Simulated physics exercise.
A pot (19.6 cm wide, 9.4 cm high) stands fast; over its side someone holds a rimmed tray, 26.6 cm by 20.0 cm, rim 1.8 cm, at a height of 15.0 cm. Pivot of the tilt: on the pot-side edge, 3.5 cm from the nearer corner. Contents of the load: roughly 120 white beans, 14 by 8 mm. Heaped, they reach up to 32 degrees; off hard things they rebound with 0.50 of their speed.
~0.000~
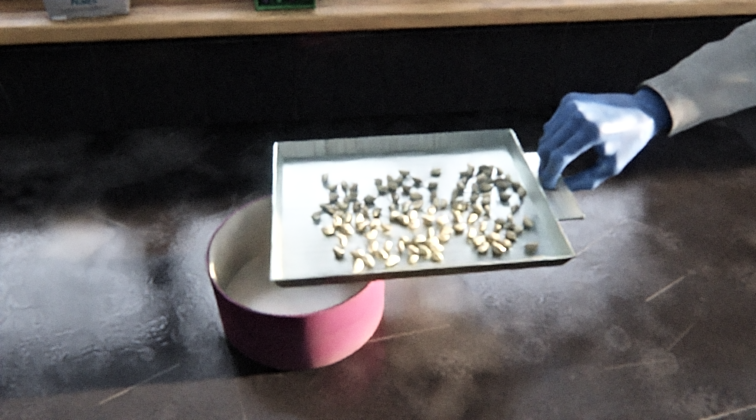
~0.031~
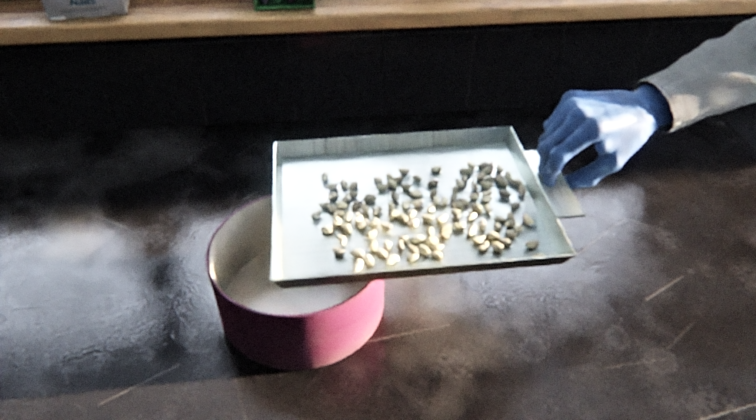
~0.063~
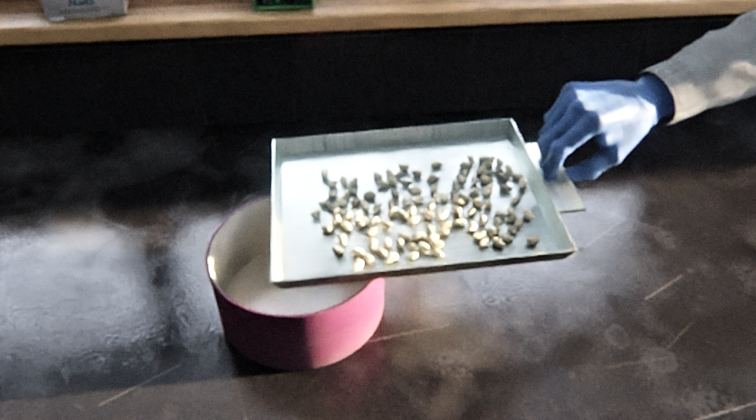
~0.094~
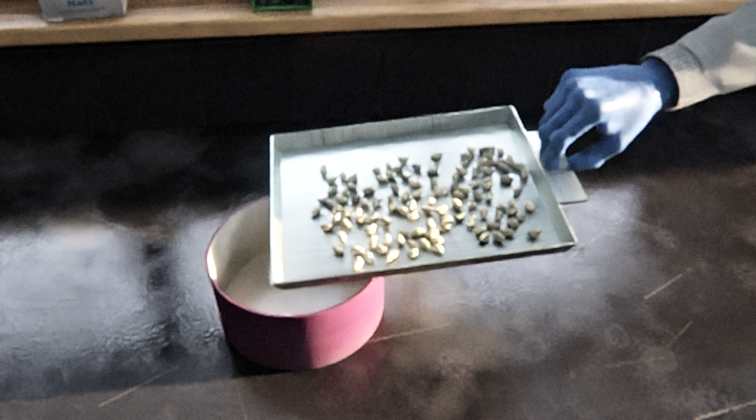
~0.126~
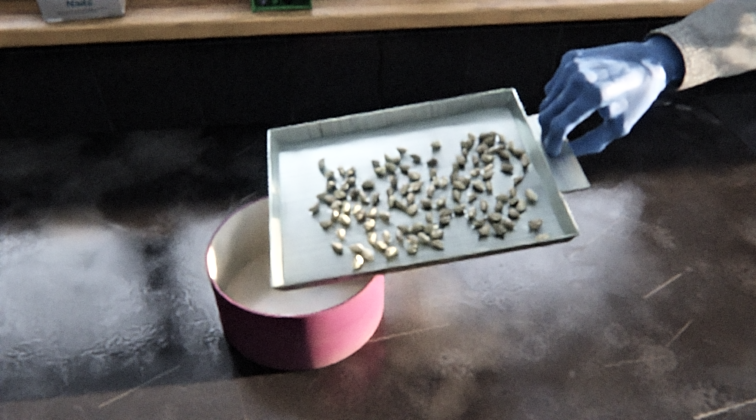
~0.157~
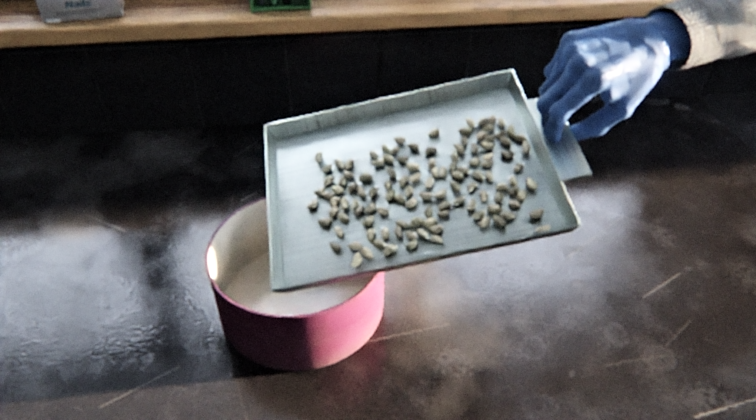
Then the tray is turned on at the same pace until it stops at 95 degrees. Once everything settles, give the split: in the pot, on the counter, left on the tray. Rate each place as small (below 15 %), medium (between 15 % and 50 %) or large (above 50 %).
Pot - small; counter - large; tray - small.
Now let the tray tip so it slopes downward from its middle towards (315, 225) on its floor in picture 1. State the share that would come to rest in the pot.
Roughly 30 % of the pieces.
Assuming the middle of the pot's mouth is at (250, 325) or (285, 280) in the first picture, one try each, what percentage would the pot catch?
Near 95 and 60 percent, one try each.
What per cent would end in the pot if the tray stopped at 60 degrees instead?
Near 0 %, then.
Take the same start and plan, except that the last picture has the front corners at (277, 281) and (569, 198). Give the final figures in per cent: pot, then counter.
Final per cent - pot 5, counter 95.
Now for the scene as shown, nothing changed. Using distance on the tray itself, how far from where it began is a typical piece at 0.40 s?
By then it sits near 4 cm from where it began.
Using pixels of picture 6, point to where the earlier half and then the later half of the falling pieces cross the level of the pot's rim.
(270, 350) or so first, later (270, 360).
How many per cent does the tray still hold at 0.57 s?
About 65 per cent.
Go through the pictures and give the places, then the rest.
In the first picture, tray tilt 0 degrees, front corners at (280, 274) and (566, 252); middle of the pieces at (431, 210); pot at (297, 246).
In the second picture, tray tilt 1 degrees, front corners at (280, 274) and (566, 250); middle of the pieces at (431, 209).
In the third picture, tray tilt 3 degrees, front corners at (280, 275) and (567, 245); middle of the pieces at (431, 205).
In the fourth picture, tray tilt 6 degrees, front corners at (279, 277) and (568, 239), lowest corner left front; middle of the pieces at (431, 199).
In the fifth picture, tray tilt 11 degrees, front corners at (279, 280) and (570, 229), lowest corner left front; middle of the pieces at (430, 191).
In the sixth picture, tray tilt 16 degrees, front corners at (279, 283) and (571, 220), lowest corner left front; middle of the pieces at (429, 183); pot at (296, 247). The tray's pace is about 165 degrees a second.
After 0.40 s, tilt 56 degrees; the tray holds 100 %, the pot 0 %.
After 0.57 s, tilt 83 degrees; the tray holds 65 %, the pot 0 %.
After 0.85 s, tilt 95 degrees; the tray holds 0 %, the pot 0 %.
By 2.1 s all is still; pot 0 %, counter 100 %, tray 0 %.
